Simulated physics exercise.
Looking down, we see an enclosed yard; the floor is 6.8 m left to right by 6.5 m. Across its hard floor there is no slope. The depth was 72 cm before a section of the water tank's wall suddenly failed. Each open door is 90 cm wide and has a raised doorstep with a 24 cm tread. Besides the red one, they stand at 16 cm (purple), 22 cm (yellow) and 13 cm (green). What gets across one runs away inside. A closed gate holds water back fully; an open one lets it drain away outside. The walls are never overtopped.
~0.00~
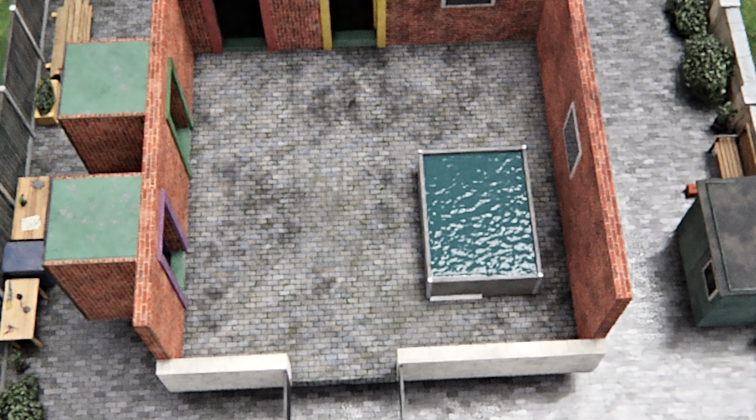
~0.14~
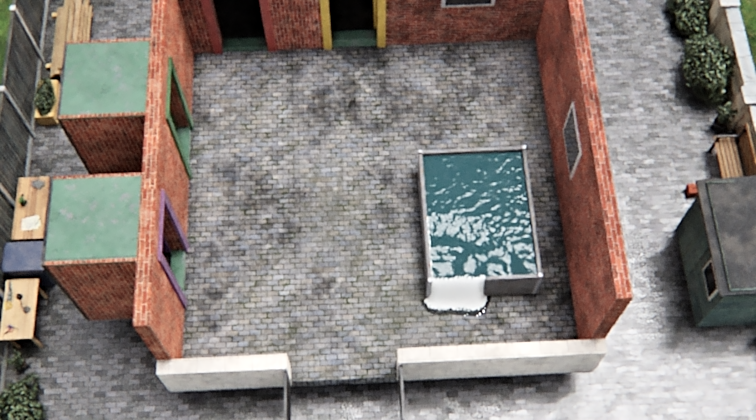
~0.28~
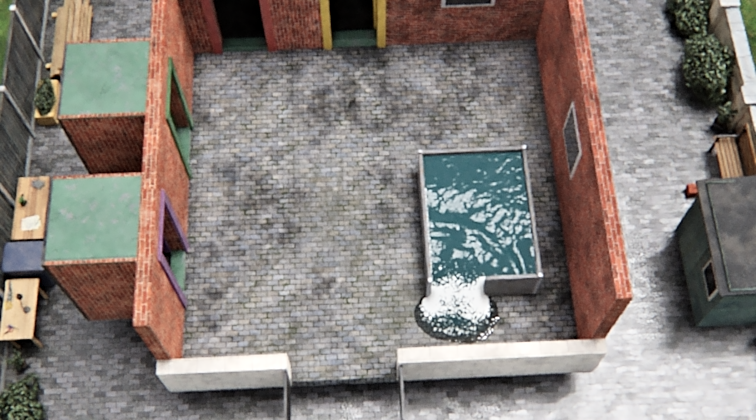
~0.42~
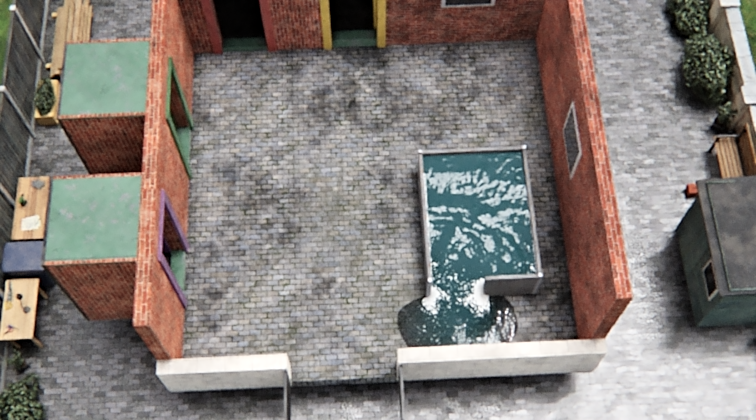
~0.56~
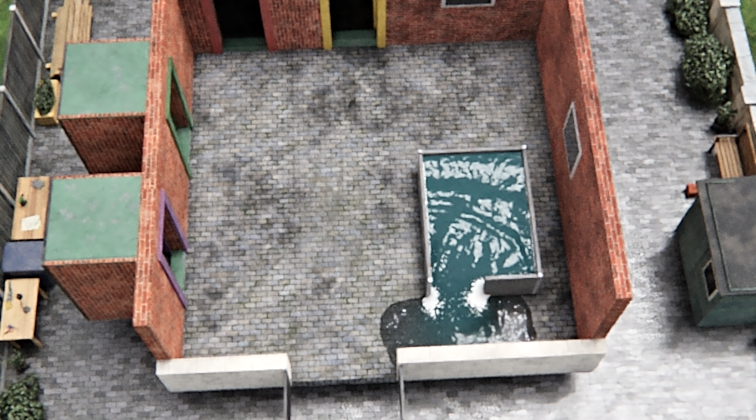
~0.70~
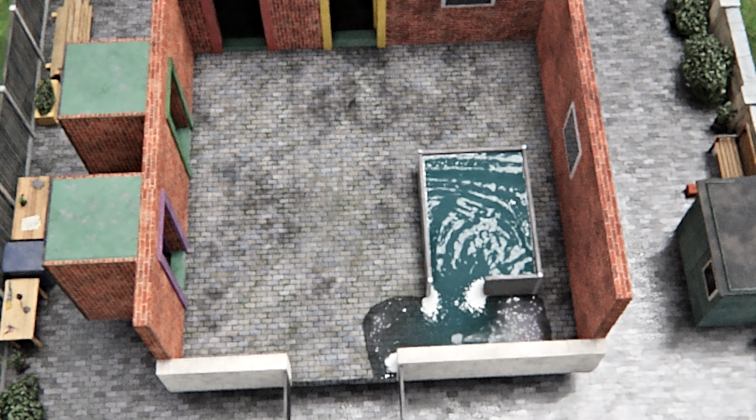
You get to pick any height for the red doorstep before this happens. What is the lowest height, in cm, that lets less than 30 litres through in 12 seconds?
About 7 cm.
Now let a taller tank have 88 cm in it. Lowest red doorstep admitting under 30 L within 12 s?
The step needs to be some 9.5 cm.
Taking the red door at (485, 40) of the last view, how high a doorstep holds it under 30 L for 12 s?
11.5 cm.
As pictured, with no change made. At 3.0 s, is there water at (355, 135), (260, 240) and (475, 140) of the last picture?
Status: Clear / submerged / clear.
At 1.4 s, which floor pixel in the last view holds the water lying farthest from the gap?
Roughly at (289, 368) in the last view.
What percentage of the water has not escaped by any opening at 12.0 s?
Close to 86 per cent is still present.
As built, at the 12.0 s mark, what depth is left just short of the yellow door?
A ruler would read roughly 8.5 cm.
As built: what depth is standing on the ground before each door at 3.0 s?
Centimetres: Purple = 15, red = 0, yellow = 0, green = 0.
After 1.4 s water covers 15 % of the floor, deepest (52 cm) near (458, 359); it has not reached the red door.
After 3.0 s water covers 35 % of the floor, deepest (34 cm) near (457, 349); it has not reached the red door.
After 12.0 s water covers 95 % of the floor, deepest (11 cm) near (447, 360); 8 cm at the red door, 0 litres in over its 11 cm doorstep.
At the red door as built, the water arrived by 5.6 s and peaked near 11 cm at 8.2 s.
With a doorstep of 5.5 cm, 57 litres would have come in within the 12 s; with 7.5 cm, 21 litres. So under 30 litres takes about 7 cm.
